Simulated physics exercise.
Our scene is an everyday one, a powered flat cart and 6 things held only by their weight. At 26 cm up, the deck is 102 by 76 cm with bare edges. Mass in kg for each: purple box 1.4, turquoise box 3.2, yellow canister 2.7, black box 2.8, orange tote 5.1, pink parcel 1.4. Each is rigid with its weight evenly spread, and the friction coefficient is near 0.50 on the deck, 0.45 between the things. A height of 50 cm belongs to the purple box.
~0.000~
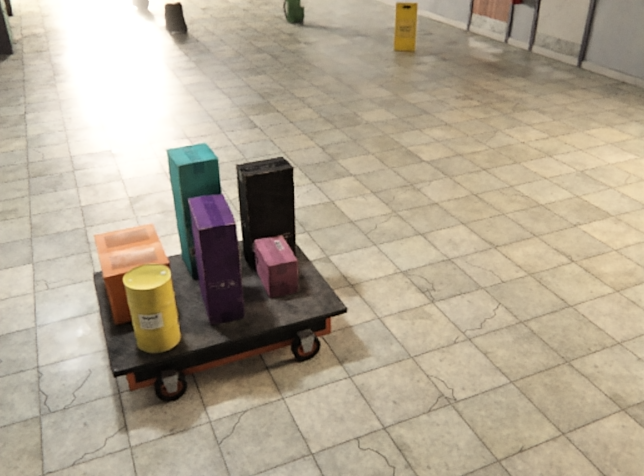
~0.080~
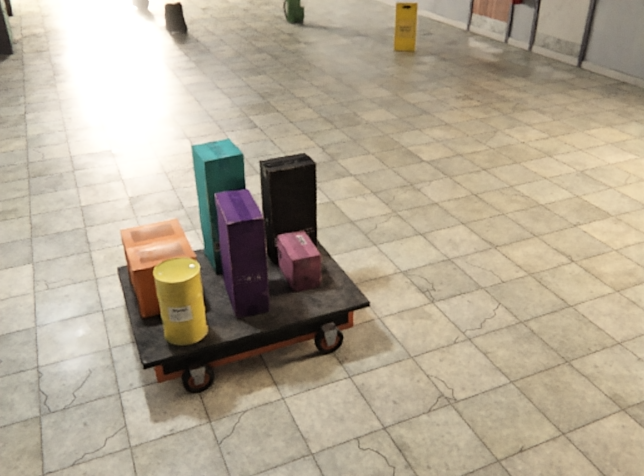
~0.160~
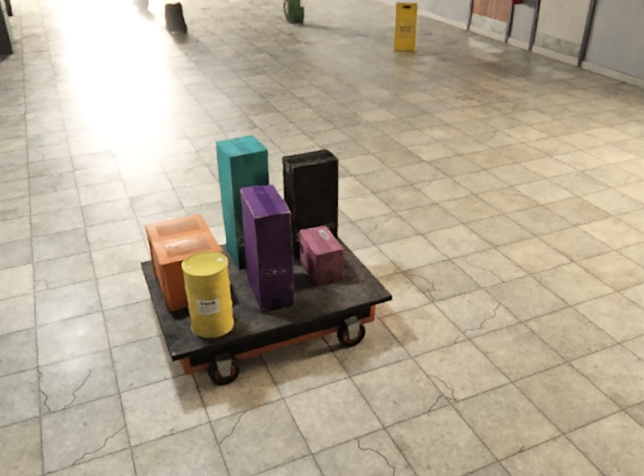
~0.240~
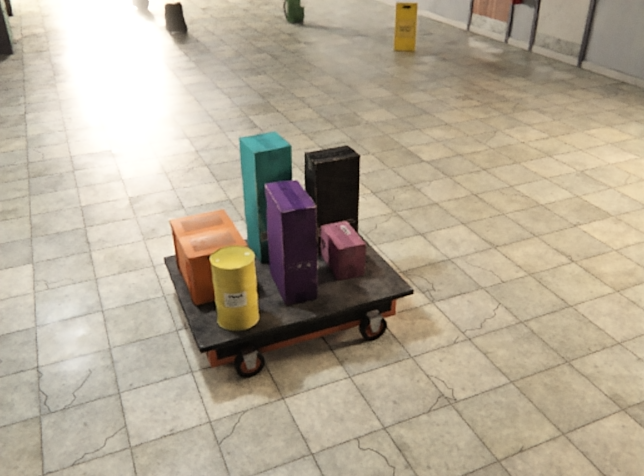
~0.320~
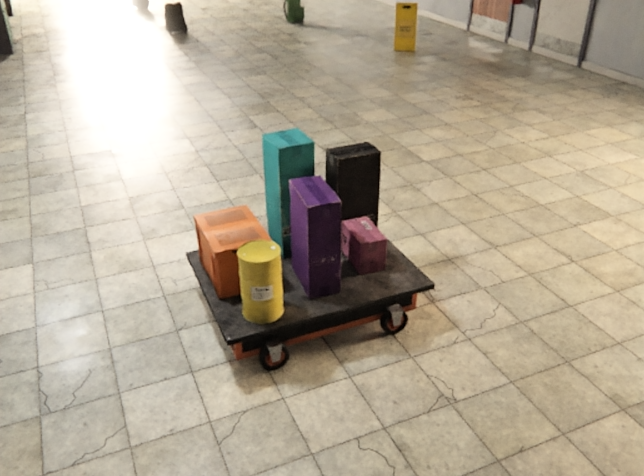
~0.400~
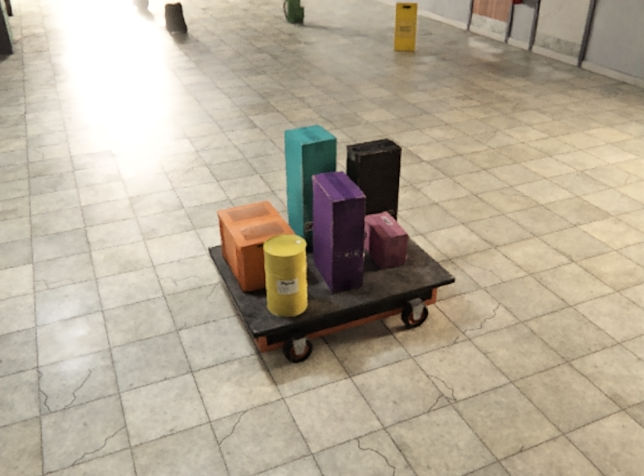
A low black cart loaded with colorful boxes and a yellow canister rolled steadily to the right across a tiled floor, edging slightly away, while everything on top stayed in place and nobody pushed it in view.
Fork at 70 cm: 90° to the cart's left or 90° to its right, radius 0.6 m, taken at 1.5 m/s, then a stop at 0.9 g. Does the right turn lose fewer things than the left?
Yes.
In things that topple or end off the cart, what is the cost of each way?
Going left: 5; going right: 4.
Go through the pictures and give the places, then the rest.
In the first picture, 0 cm covered; purple box (217, 259); turquoise box (199, 212).
In the second picture, 12 cm covered; orange tote (161, 267); pink parcel (299, 260).
In the third picture, 24 cm covered; yellow canister (209, 295); black box (311, 204).
In the fourth picture, 36 cm covered; orange tote (210, 256); pink parcel (342, 250).
In the fifth picture, 48 cm covered; yellow canister (261, 282); black box (352, 196).
In the sixth picture, 60 cm covered; purple box (338, 232); turquoise box (311, 190).
Turning left. At 0.90 s, 135 cm covered, turned 48°; turquoise box 21° off upright near (371, 151); purple box moved 10 cm near (427, 172); black box on its side.
After 1.20 s, 180 cm covered, turned 87°; purple box, yellow canister, black box and pink parcel now off the cart; turquoise box 49° off upright near (356, 134).
After 1.60 s, 207 cm covered, turned 90°, stopped; turquoise box on its side near (345, 121); orange tote moved 10 cm.
In the end (2.6 s), off the cart, purple box, yellow canister, black box and pink parcel; toppled on the deck, turquoise box; the last one under 10 cm from the start. In the last view, turquoise box near (328, 125).
Turning right instead, purple box, turquoise box, black box and pink parcel tipped over or off the cart, 4 of 6 in all.
